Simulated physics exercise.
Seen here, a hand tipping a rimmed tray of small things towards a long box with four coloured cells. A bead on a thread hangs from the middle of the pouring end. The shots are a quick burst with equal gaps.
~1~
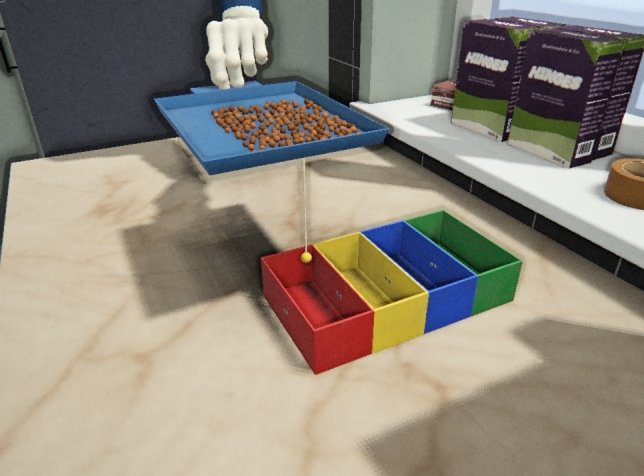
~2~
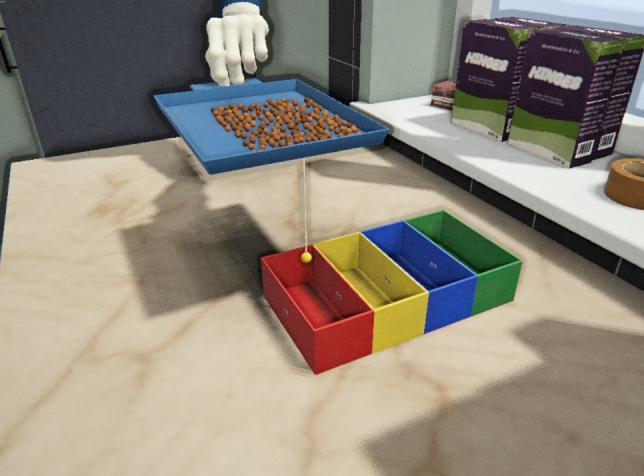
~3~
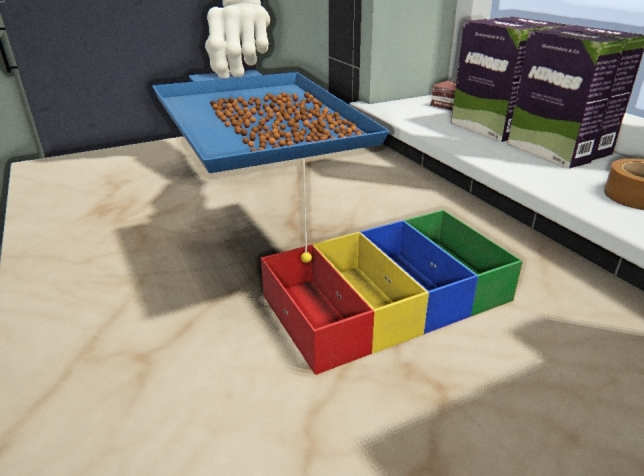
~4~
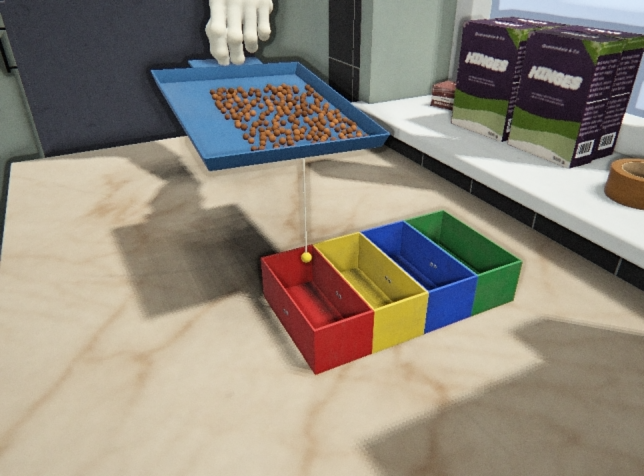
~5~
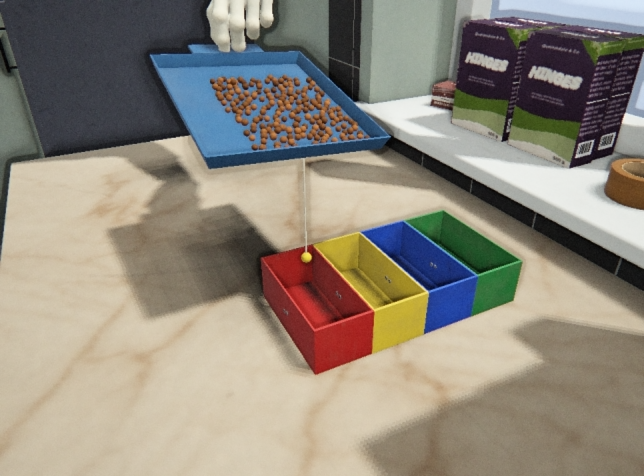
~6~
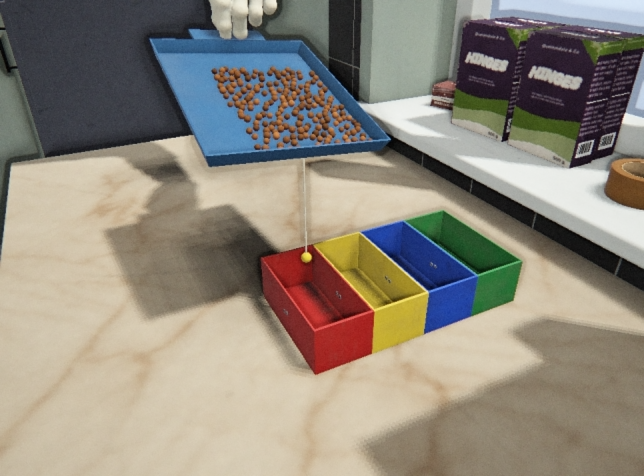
A white-gloved hand tilting a blue tray of small brown balls gradually steeper above a box with red, yellow, blue and green cells.
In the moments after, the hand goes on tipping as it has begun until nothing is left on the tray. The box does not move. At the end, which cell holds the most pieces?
Fullest: The yellow cell.
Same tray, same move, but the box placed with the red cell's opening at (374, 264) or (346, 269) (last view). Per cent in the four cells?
Roughly 90 per cent, and 100 per cent.
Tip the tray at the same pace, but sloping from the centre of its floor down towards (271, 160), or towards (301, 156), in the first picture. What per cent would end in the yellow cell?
About 0 and 30 per cent.
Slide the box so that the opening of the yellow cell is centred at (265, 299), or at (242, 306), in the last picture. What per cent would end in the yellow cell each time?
Roughly 0 per cent, and 0 per cent.
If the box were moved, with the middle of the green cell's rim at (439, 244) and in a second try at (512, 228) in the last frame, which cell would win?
In turn: That blue cell; that red cell.
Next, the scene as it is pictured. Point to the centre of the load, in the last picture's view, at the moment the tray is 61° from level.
Near (342, 131).
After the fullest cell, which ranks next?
In second place: That blue cell.
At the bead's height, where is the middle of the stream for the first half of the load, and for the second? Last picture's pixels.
Early half (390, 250), late half (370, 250).
Soon after the last picture, tray tipped steeply; nearly all on the tray; a stray few in the yellow cell; a stray few in the blue cell; a small part falling or outside the box.
A little later, tray tipped right over; a small part on the tray; about half in the yellow cell; about a quarter in the blue cell; a small part in the red cell; about a quarter falling or outside the box.
Later still, tray tipped past a quarter turn; about two thirds in the yellow cell; about a quarter in the blue cell; a small part in the red cell; a stray few falling or outside the box.
At rest, tray tipped past a quarter turn; about two thirds in the yellow cell; about a quarter in the blue cell; a small part in the red cell; none in the green cell; a stray few outside the box.
